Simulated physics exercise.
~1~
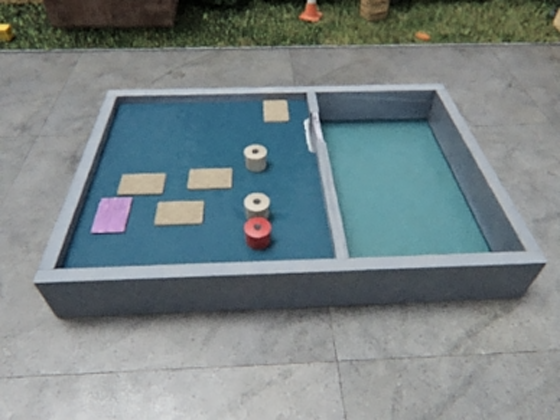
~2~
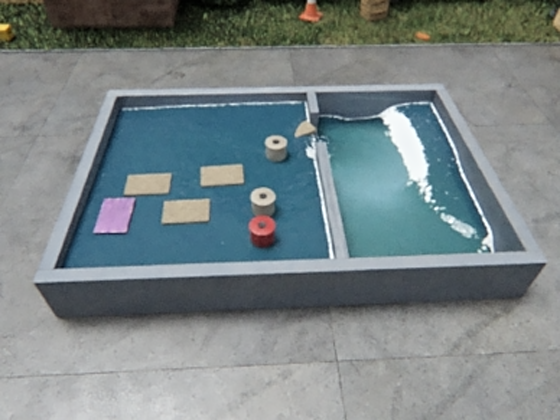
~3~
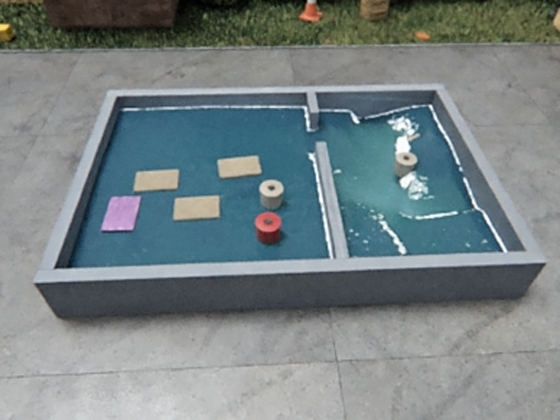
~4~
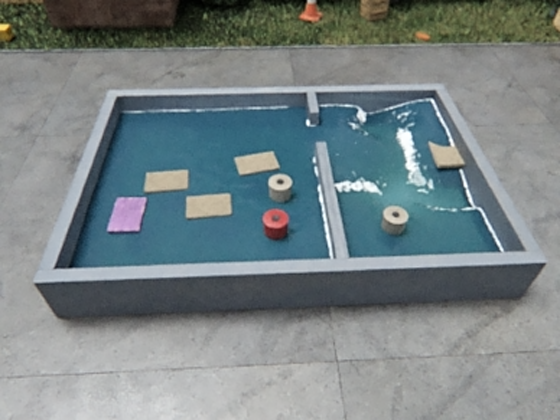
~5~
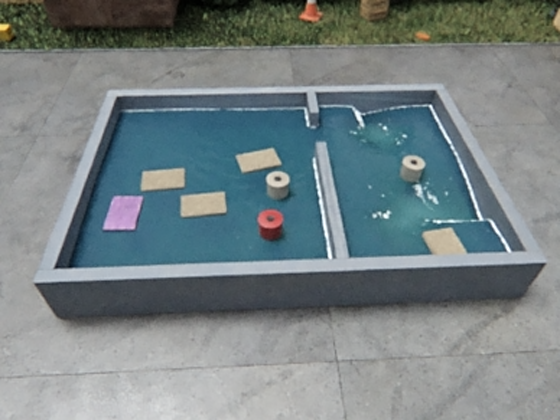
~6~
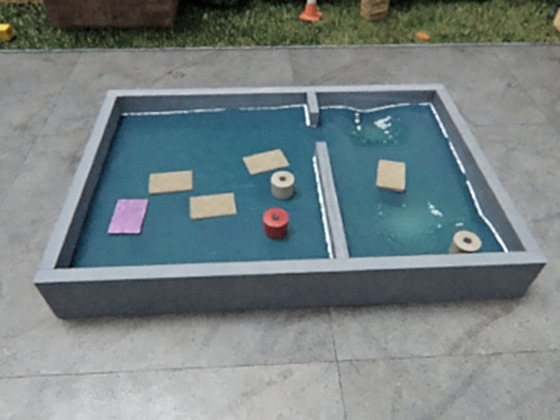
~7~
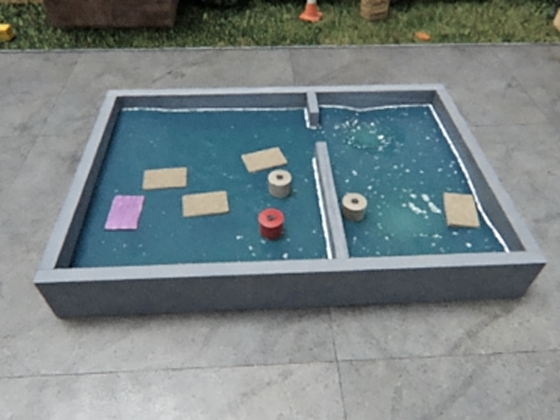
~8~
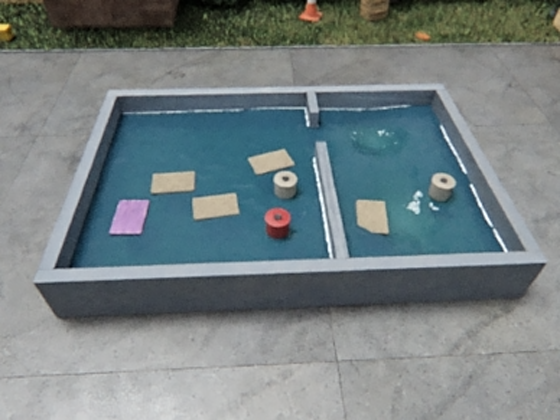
Water fills the left side of a shallow grey basin on stone paving, seen from high up, with a lower pool right of its dividing wall. Three tan floats and a purple one lie toward the left, while two pale tubs, a red tub and another tan float sit nearer the wall. Through an opening at the back, water surges right, carrying one pale tub and the nearest tan float across. Those two circle in the choppy right side as the rest drift slightly rightward, then barely shift. Finally the water calms, with the red tub and purple float still afloat on the left.
